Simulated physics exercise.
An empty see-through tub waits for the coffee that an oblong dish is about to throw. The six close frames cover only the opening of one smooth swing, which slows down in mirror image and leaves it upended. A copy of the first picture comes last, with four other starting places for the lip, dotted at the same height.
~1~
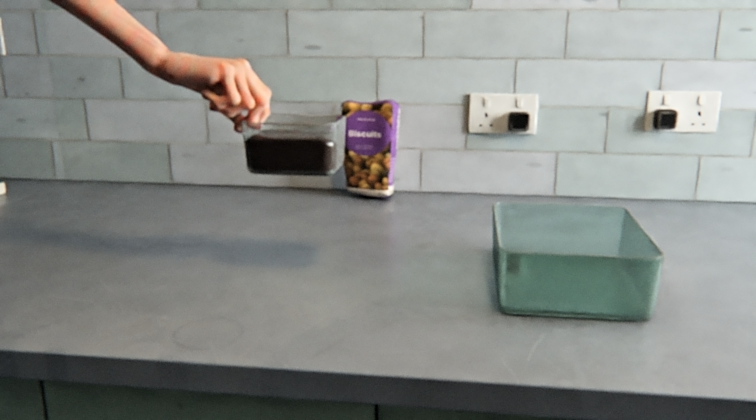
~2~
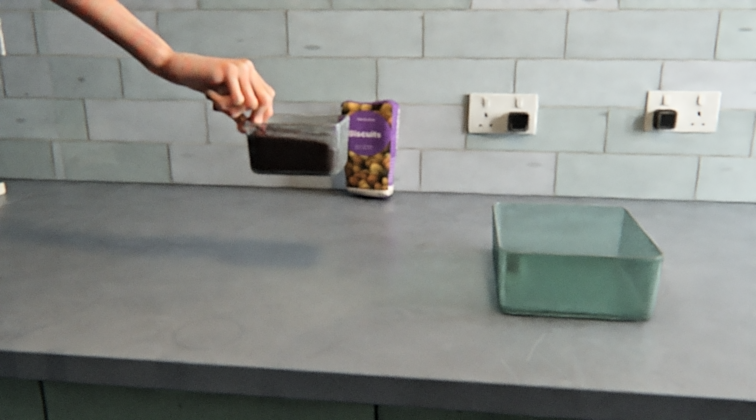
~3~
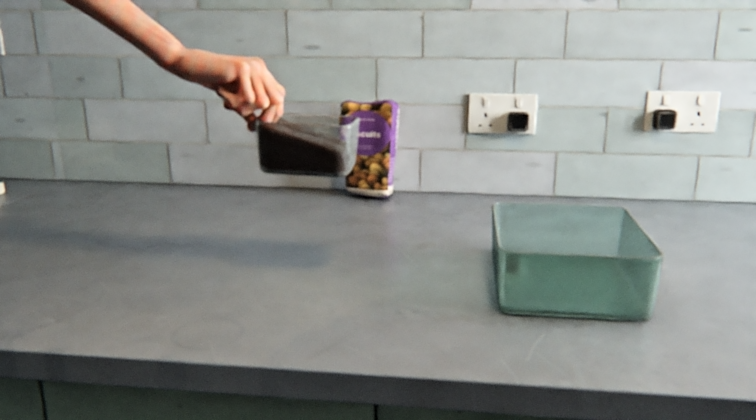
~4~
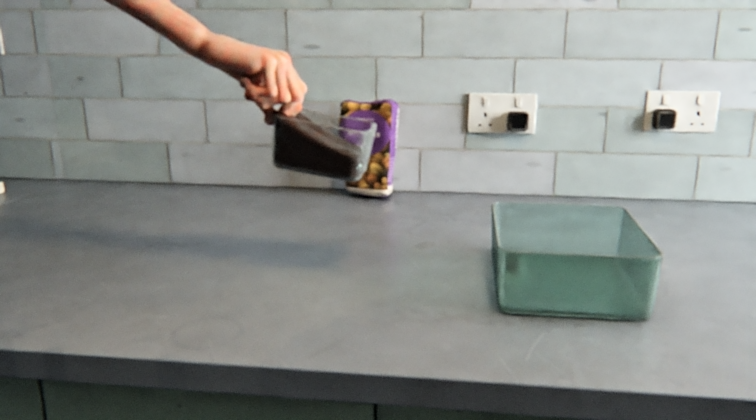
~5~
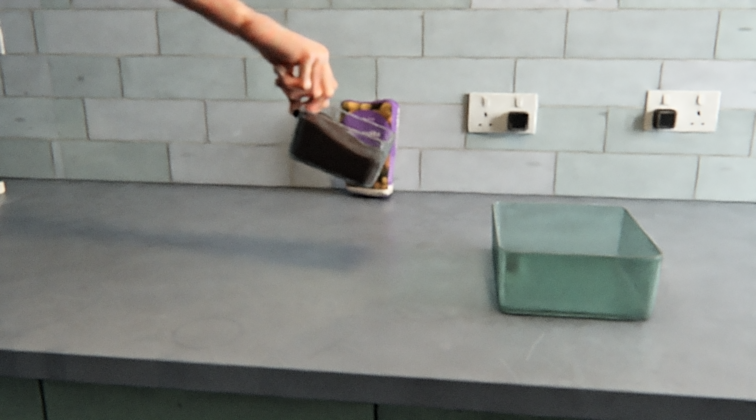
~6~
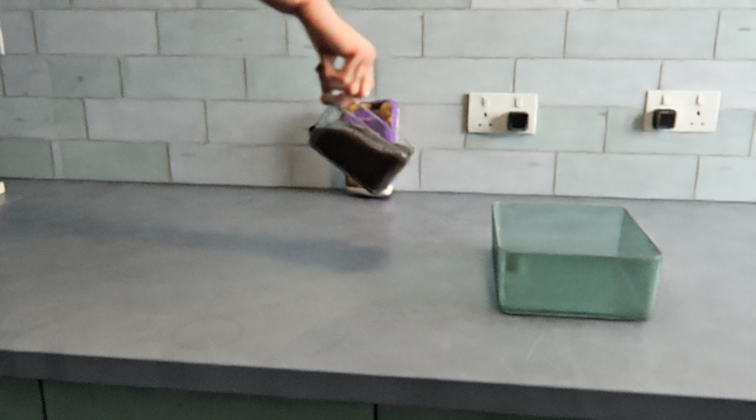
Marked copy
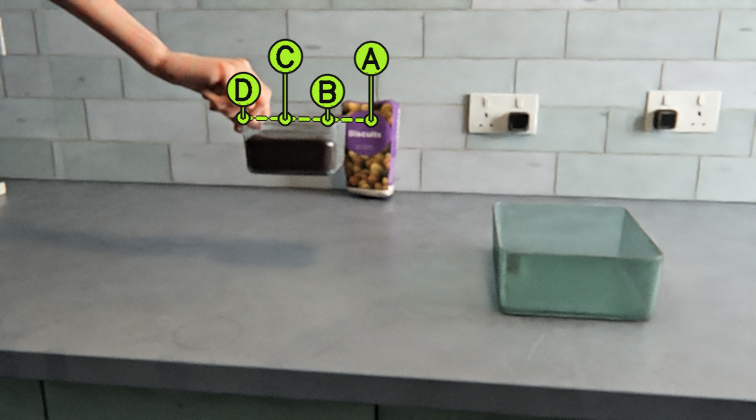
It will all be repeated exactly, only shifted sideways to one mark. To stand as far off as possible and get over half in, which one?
Use spot A.
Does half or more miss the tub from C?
Yes, that goes wrong.
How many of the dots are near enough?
One of them.
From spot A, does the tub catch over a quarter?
Yes, clearly.
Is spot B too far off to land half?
Yes.
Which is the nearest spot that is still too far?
The answer is B.
On the marked copy, A at (371, 120); B at (327, 119); C at (285, 118); D at (243, 117).
With A, about 62 % lands in the tub, 22 % falls short and 16 % goes beside or beyond.
With B, about 29 % lands in the tub, 64 % falls short and 7 % goes beside or beyond.
With C, about 0 % lands in the tub, 98 % falls short.
With D, about 0 % lands in the tub, 100 % falls short.
